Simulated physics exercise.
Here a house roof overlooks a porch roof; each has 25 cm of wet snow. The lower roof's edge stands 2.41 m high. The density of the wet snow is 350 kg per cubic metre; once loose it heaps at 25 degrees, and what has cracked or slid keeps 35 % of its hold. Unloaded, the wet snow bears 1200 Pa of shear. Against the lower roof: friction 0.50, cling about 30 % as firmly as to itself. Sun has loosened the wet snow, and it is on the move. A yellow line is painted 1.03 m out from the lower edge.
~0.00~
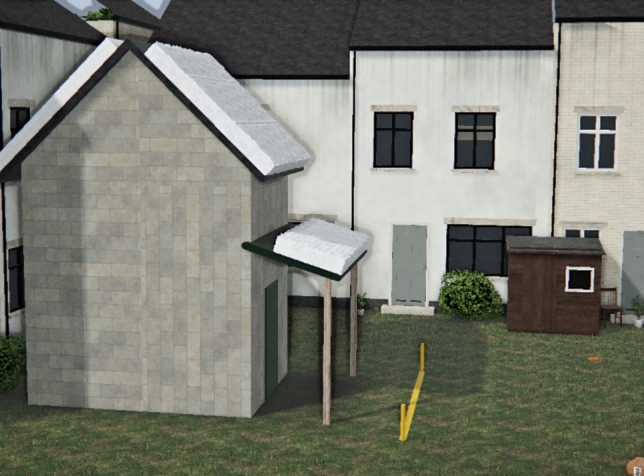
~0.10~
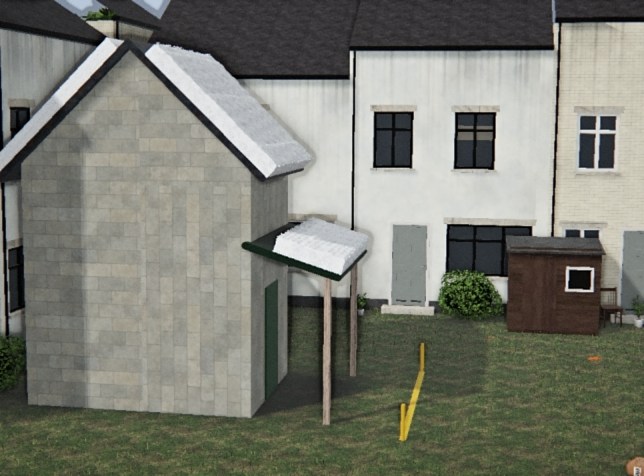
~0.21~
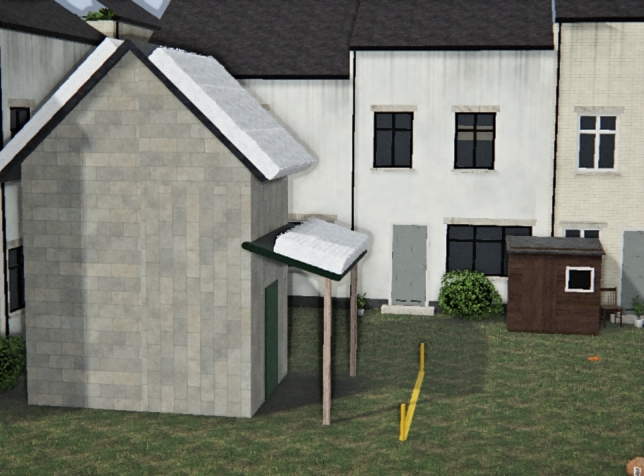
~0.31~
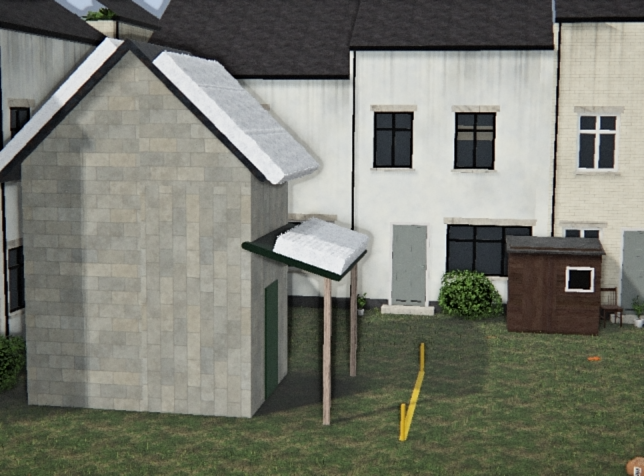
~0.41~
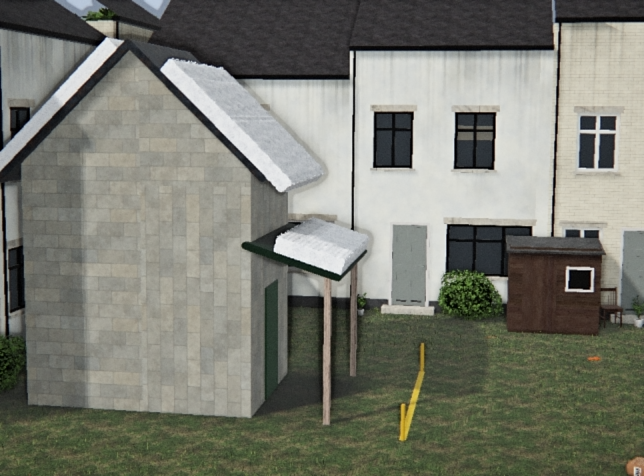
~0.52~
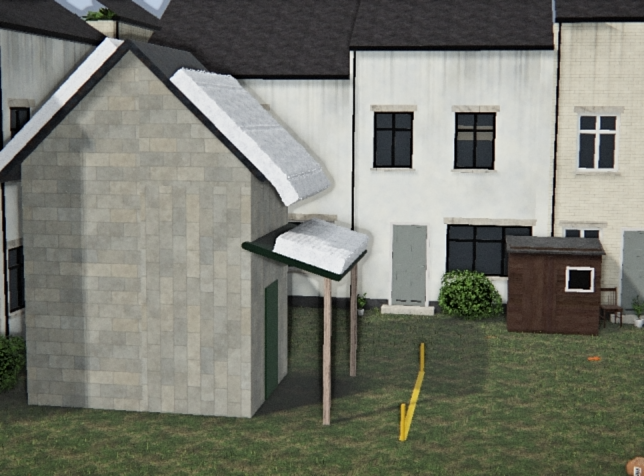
In a grassy yard behind white houses, wet snow slides down a stone building's roof, jutting past the eave above a snowy porch.
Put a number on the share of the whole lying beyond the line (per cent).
Expect roughly 59 %.
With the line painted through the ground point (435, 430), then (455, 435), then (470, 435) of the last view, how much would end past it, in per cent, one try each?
In turn about 45 %, 35 %, 25 %.
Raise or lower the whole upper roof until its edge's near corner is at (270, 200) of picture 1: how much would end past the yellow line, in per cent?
It would be near 45 %.
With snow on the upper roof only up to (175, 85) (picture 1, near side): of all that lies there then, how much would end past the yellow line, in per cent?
It would be near 50 %.
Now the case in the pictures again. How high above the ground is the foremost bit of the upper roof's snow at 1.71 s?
About 0.0 m.
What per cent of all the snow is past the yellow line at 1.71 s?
Near 45 %.
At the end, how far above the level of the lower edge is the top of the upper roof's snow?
Some 0.5 m.
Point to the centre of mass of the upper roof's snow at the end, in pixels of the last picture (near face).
At about (453, 418).
After 1.06 s, none is below the lower edge and 0 % is past the line.
After 1.71 s, 62 % is below the lower edge and 46 % is past the line.
After 2.35 s, 80 % is below the lower edge and 58 % is past the line.
After 3.00 s, 80 % is below the lower edge and 59 % is past the line.
After 3.10 s, 80 % is below the lower edge and 59 % is past the line.
